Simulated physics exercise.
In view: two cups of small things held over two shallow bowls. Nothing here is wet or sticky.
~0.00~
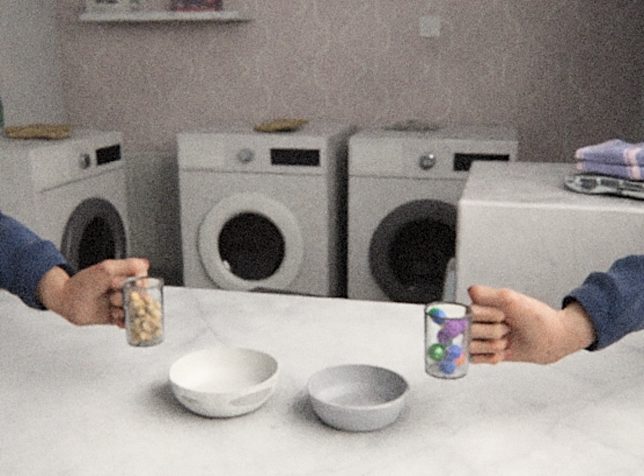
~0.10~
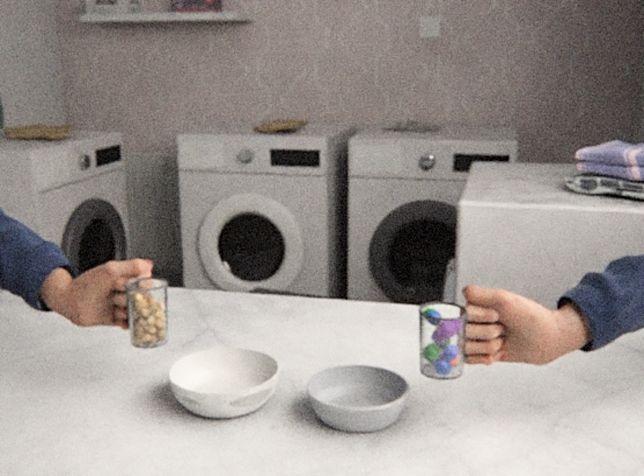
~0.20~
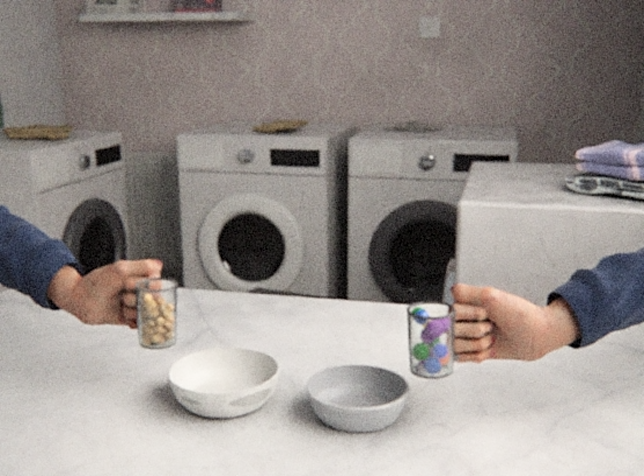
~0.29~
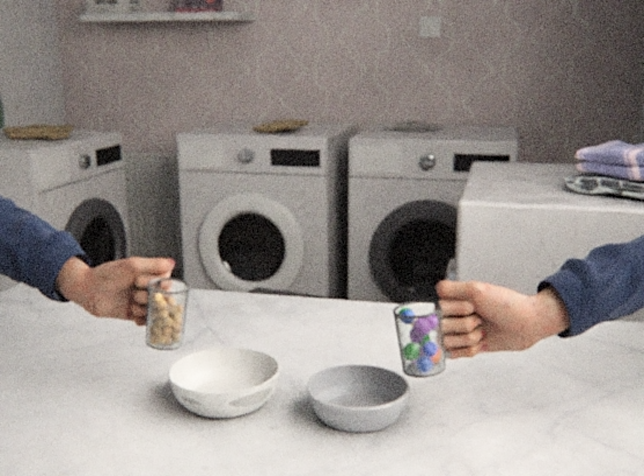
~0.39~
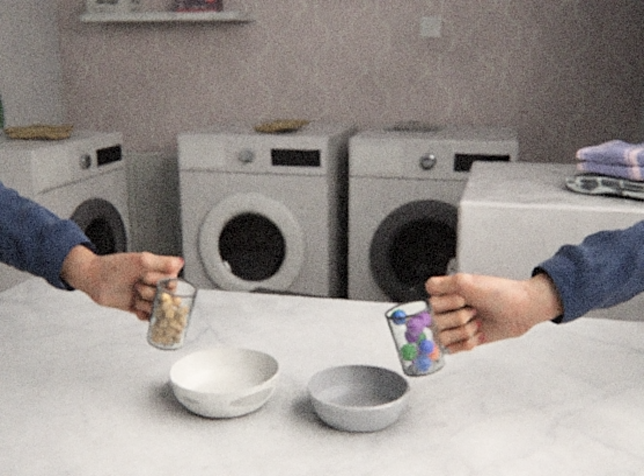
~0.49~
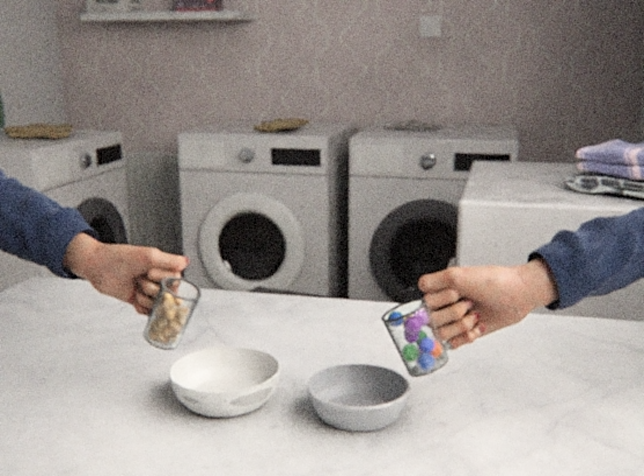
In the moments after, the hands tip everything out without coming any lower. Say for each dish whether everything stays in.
The left dish holds every piece and the right dish holds every piece.
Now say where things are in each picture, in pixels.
In the first frame, left dish (204, 395), empty; left cup (144, 312), holding round wooden beads, just above its dish; right dish (348, 410), empty; right cup (447, 341), holding gumballs, just above its dish.
In the second frame, left cup (148, 313), upright; right cup (442, 341), upright.
In the third frame, left cup (157, 314), upright; right cup (431, 340), upright.
In the fourth frame, left cup (166, 314), tipped 8°; right cup (421, 339), tipped 8°.
In the fifth frame, left cup (171, 315), tipped 16°; right cup (416, 339), tipped 16°.
In the sixth frame, left dish (204, 395); left cup (171, 314), tipped 25°; right dish (348, 410); right cup (416, 338), tipped 25°.
By 0.77 s, left, every one still in the cup; right, every one still in the cup.
By 1.13 s, left, every one still in the cup; right, every one still in the cup.
By 1.51 s, left, the larger part still in the cup, roughly a quarter in the dish, about a tenth in the air; right, roughly half still in the cup, roughly a quarter in the dish, roughly a quarter in the air.
When it is over (2.7 s), left, every one in the dish, not one outside the dish; right, every one in the dish, not one outside the dish.
